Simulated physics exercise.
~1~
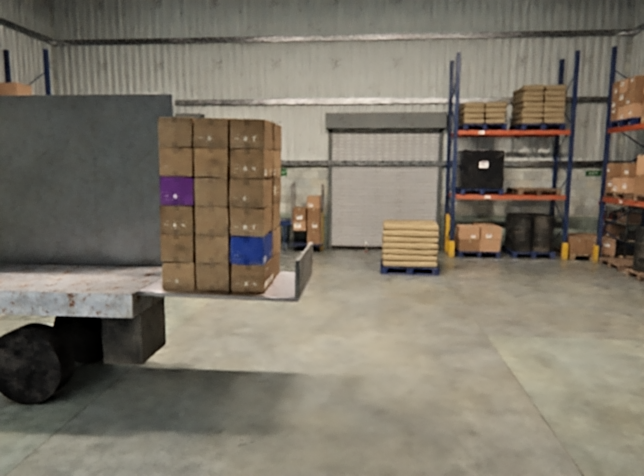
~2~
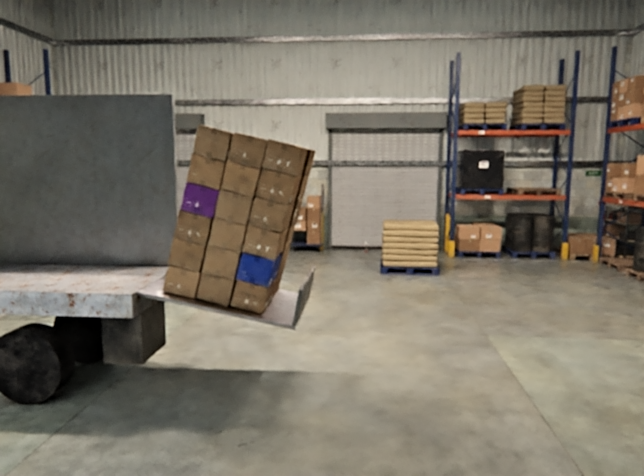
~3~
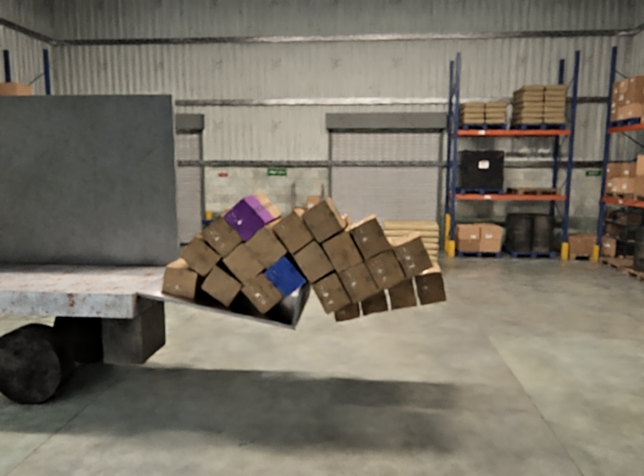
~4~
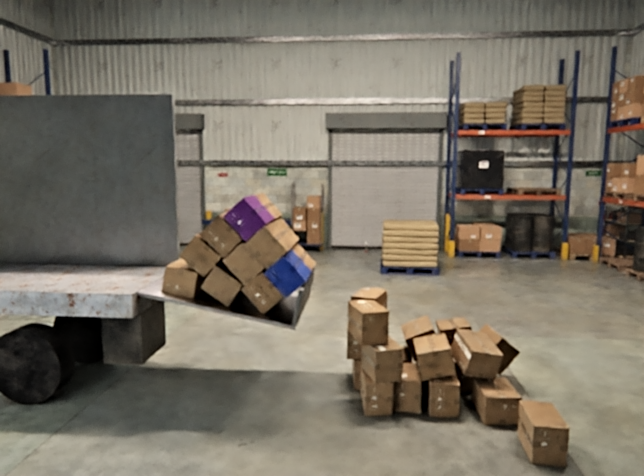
Stacked cartons lean right as the tail lift tilts, and many topple to the floor.
